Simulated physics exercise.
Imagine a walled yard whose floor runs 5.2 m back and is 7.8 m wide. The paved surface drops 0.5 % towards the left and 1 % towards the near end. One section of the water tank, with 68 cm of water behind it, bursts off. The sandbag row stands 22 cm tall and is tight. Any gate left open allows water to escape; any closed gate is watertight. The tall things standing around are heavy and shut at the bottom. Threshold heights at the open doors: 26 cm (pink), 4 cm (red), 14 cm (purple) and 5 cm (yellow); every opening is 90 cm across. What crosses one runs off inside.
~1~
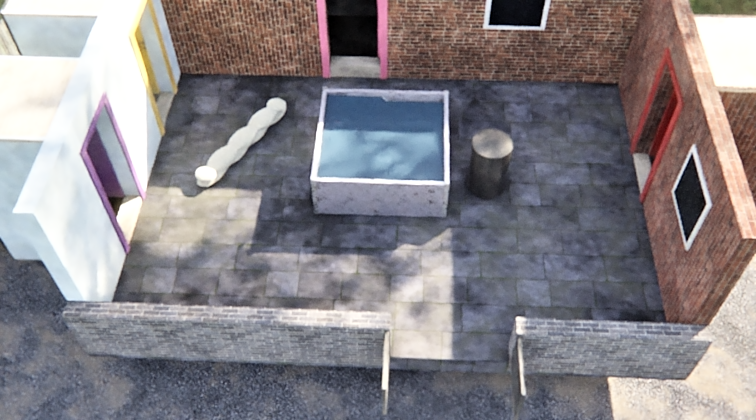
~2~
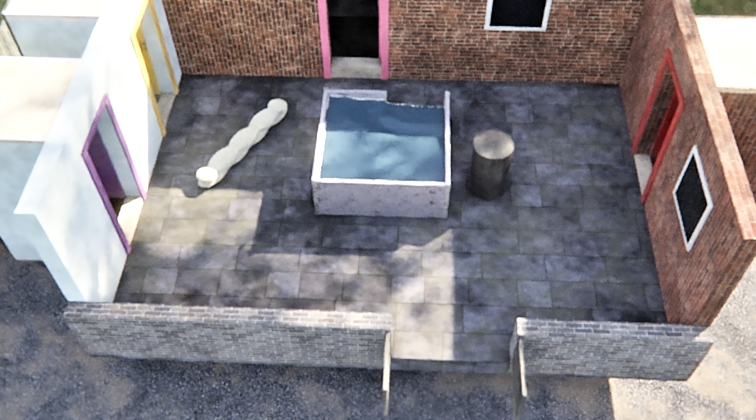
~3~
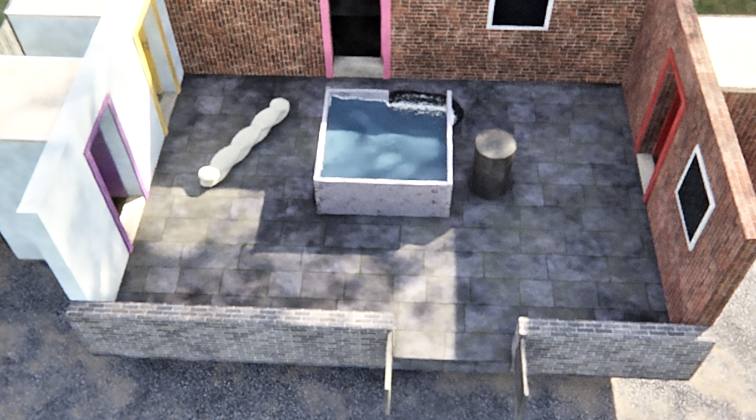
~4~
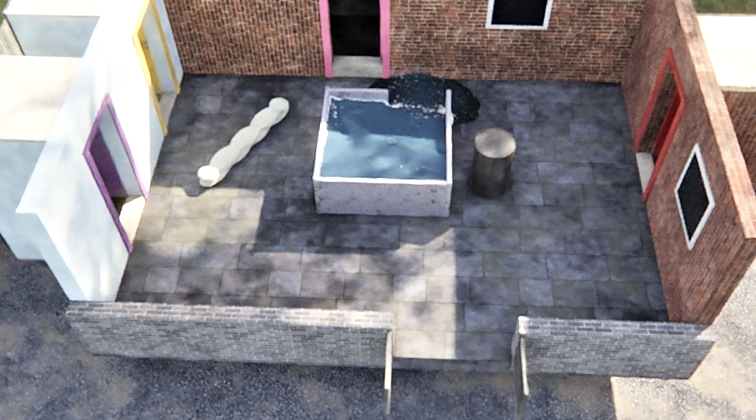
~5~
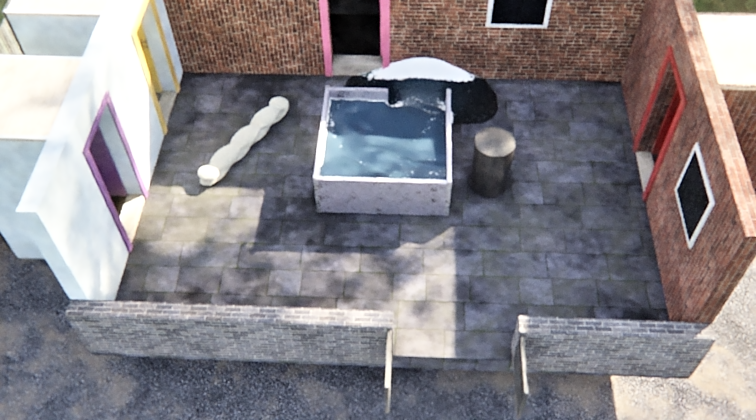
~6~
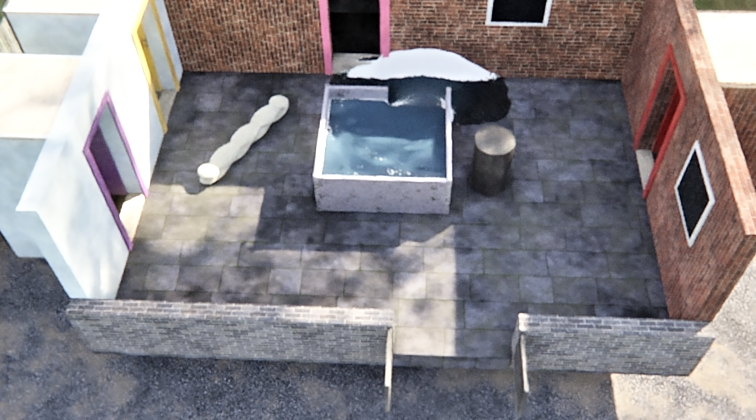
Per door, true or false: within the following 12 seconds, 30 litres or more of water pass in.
Pink door: False. Red door: True. Purple door: False. Yellow door: True.
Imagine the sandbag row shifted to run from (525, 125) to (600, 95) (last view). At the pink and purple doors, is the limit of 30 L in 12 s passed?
Against the limit, the pink door stays within it and the purple door stays within it.
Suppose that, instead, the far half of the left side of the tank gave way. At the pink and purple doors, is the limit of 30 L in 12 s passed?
Measured against that limit, pink comes out short of it and purple comes out short of it.
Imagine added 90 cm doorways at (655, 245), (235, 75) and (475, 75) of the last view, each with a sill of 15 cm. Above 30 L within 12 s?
Check each in turn: The first fails, the second fails, the third succeeds.
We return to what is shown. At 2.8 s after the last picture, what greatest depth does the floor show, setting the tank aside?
Max depth: About 27 centimetres.
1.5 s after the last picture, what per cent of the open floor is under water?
Close to 30 in a hundred.
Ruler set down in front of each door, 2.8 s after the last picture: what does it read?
Door by door, in cm: Pink reads 13, red reads 10, purple reads 0, yellow reads 13.
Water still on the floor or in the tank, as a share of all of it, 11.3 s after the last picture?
Some 86 in a hundred.
Then, 0.7 s after the last picture water covers 15 % of the floor and is deepest (48 cm) near (424, 76); pink door 18 cm at the sill, 0 L in, red door not reached, purple door not reached, yellow door not reached.
Then, 1.5 s after the last picture water covers 30 % of the floor and is deepest (38 cm) near (423, 83); pink door 18 cm at the sill, 1 L in, red door 5 cm at the sill, 0 L in, purple door not reached, yellow door 6 cm at the sill, 0 L in.
Then, 2.8 s after the last picture water covers 50 % of the floor and is deepest (27 cm) near (423, 83); pink door 13 cm at the sill, 1 L in, red door 10 cm at the sill, 21 L in, purple door not reached, yellow door 13 cm at the sill, 48 L in.
Then, 6.3 s after the last picture water covers 85 % of the floor and is deepest (14 cm) near (659, 347); pink door 6 cm at the sill, 1 L in, red door 6 cm at the sill, 60 L in, purple door 5 cm at the sill, 0 L in, yellow door 8 cm at the sill, 104 L in.
Then, 11.3 s after the last picture water covers 95 % of the floor and is deepest (11 cm) near (107, 327); pink door 3 cm at the sill, 1 L in, red door 3 cm at the sill, 67 L in, purple door 9 cm at the sill, 0 L in, yellow door 6 cm at the sill, 122 L in.
